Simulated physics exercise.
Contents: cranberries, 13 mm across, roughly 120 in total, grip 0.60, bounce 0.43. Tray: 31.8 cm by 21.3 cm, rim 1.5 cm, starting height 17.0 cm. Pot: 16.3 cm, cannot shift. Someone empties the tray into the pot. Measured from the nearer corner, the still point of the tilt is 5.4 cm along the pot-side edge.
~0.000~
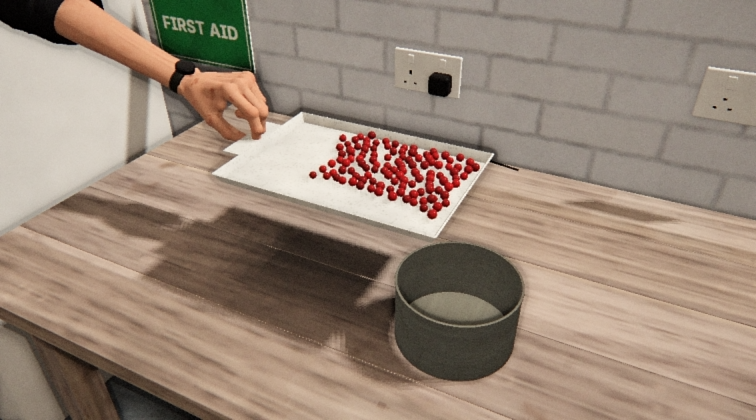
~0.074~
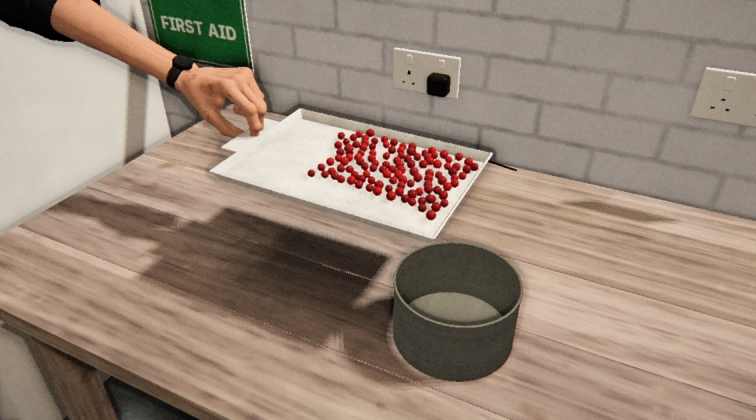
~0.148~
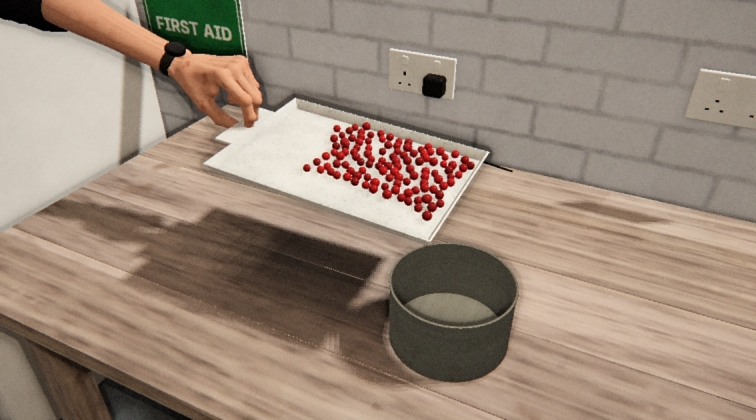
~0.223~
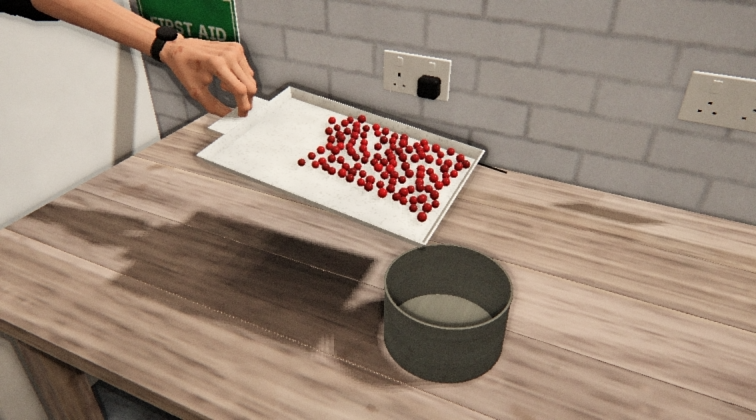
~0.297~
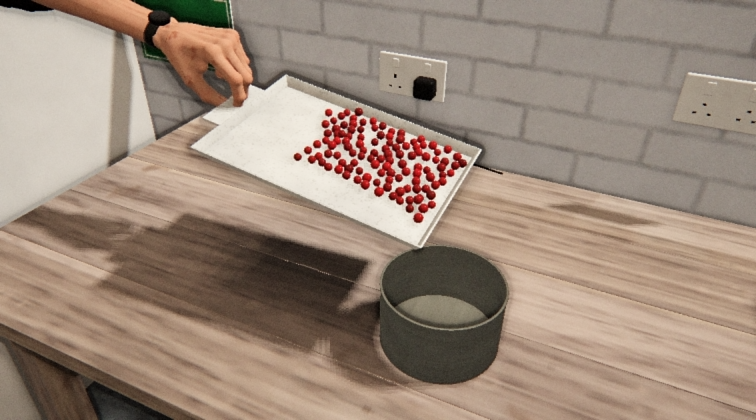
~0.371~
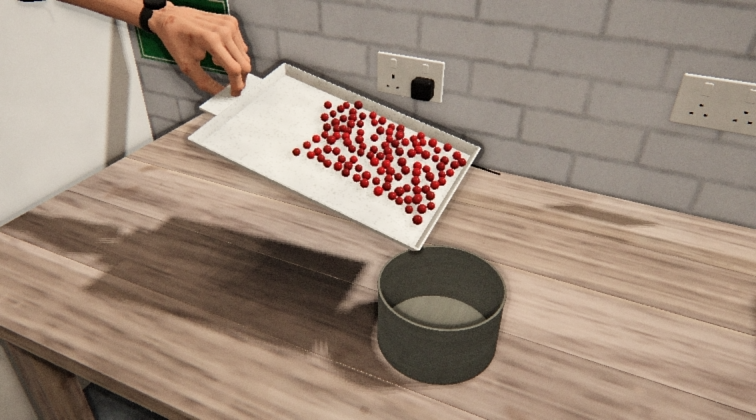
The footage shows a hand at the left gripping a white tray of small red balls above a wooden worktop, raising that end so the tray slopes down rightward near a dark round pot, while the balls barely shift.
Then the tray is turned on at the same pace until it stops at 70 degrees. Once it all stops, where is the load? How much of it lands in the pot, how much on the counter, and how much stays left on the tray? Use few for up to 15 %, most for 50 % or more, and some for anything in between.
Share by place: Pot most, counter few, tray few.
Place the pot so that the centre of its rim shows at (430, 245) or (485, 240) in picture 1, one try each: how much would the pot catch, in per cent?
Roughly 20 and 25 percent.
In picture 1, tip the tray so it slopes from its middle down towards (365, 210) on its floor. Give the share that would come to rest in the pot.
About 70 per cent.
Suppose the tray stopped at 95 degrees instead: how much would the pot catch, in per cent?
Pot share: About 100 per cent.
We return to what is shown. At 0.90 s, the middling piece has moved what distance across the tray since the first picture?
About 8 cm.
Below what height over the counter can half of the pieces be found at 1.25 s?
Roughly 20 cm.
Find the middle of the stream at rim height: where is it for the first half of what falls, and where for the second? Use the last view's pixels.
(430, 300) or so first, later (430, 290).
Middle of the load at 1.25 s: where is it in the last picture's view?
Somewhere about (429, 204) in the last view.
After 0.90 s, tilt 41 degrees; the tray holds 100 %, the pot 0 %.
After 1.25 s, tilt 59 degrees; the tray holds 85 %, the pot 5 %.
After 1.69 s, tilt 70 degrees; the tray holds 10 %, the pot 80 %.
In the end, at 2.8 s, pot 100 %, counter 0 %, tray 0 %.
